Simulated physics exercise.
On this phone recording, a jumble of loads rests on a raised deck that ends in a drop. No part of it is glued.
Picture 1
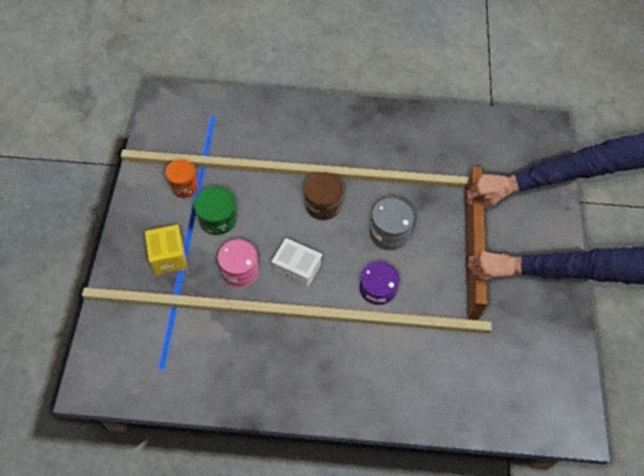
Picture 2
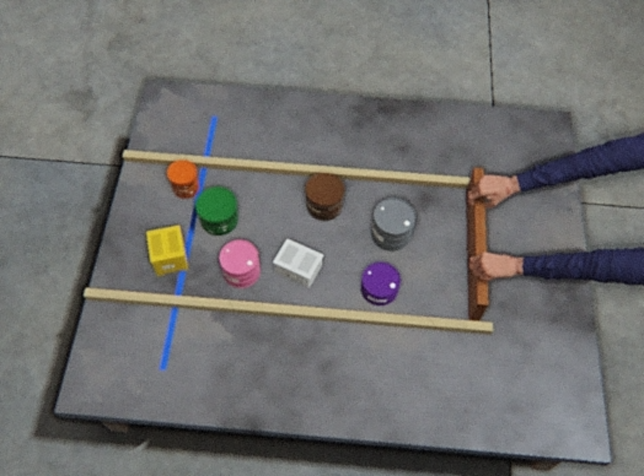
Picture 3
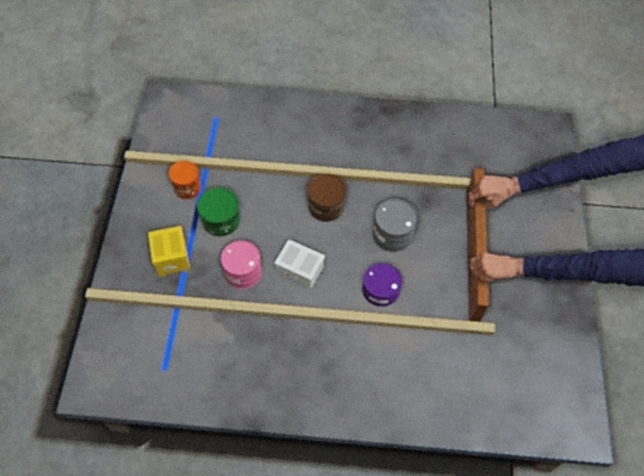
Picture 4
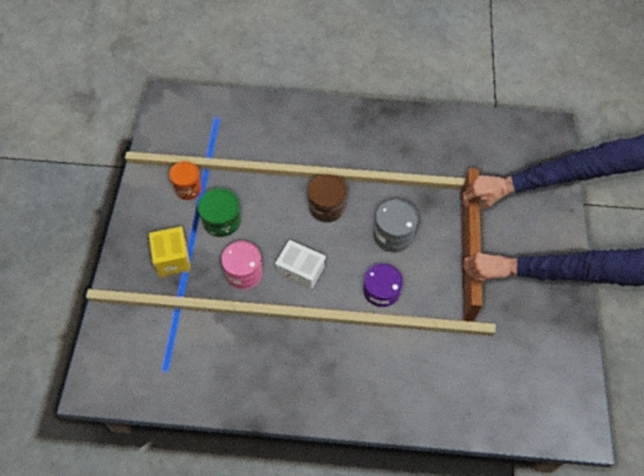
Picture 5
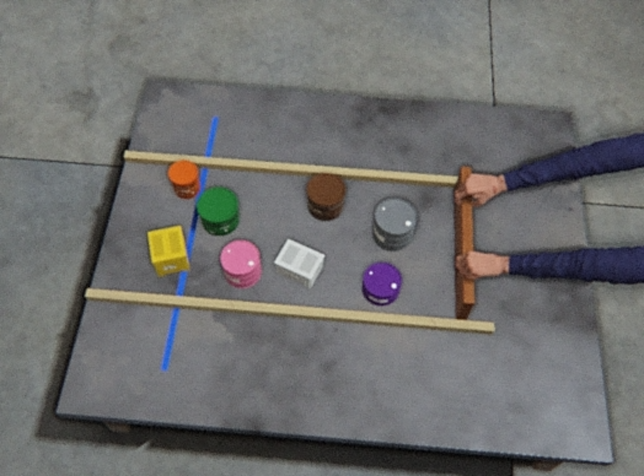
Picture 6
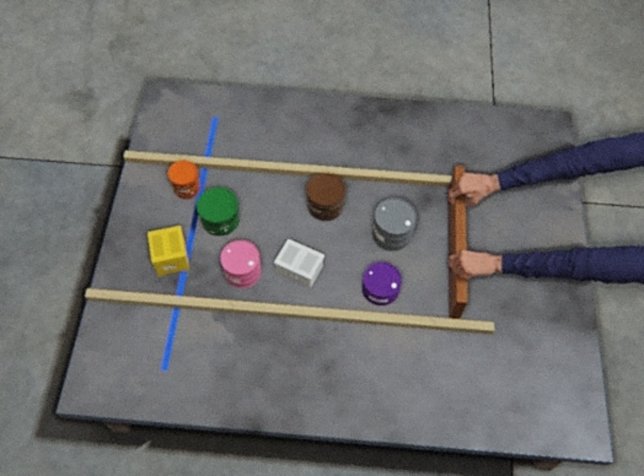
On a grey tabletop, two hands slide a wooden plank slightly left between rails, while the coloured containers ahead stay still.
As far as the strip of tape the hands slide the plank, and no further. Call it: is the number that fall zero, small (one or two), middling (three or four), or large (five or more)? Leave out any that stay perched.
It is zero.
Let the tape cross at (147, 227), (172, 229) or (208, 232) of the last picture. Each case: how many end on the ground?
Counts per try: 4; 1; 0.
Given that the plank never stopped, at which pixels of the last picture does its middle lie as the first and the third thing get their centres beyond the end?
At roughly (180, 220), then roughly (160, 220).
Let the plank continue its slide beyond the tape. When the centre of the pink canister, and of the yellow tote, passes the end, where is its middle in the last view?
Around (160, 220), then around (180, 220).
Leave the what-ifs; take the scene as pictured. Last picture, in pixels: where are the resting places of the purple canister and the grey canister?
For the purple canister it's (163, 273), and for the grey canister it's (173, 206).
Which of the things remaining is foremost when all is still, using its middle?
Yellow tote.
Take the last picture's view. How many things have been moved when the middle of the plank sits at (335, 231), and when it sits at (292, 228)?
By the first moment it's 4, by the second it's 5.
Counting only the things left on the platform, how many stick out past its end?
Answer: 1.
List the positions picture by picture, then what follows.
The first picture shows yellow tote (167, 251); orange pail (182, 179); green pail (216, 211); plank (475, 242); tape (190, 230).
The second picture shows orange pail (184, 180); white tote (298, 264).
The third picture shows green pail (219, 213); purple canister (382, 285).
The fourth picture shows yellow tote (170, 253); plank (471, 244).
The fifth picture shows orange pail (185, 180); brown pail (326, 198).
The sixth picture shows yellow tote (169, 252); orange pail (185, 180); green pail (219, 212); plank (457, 241); tape (192, 231).
Soon after, none off yet; yellow tote at rest near (169, 252); orange pail at rest near (185, 180); green pail at rest near (219, 212).
At rest, the number that fall off is zero.
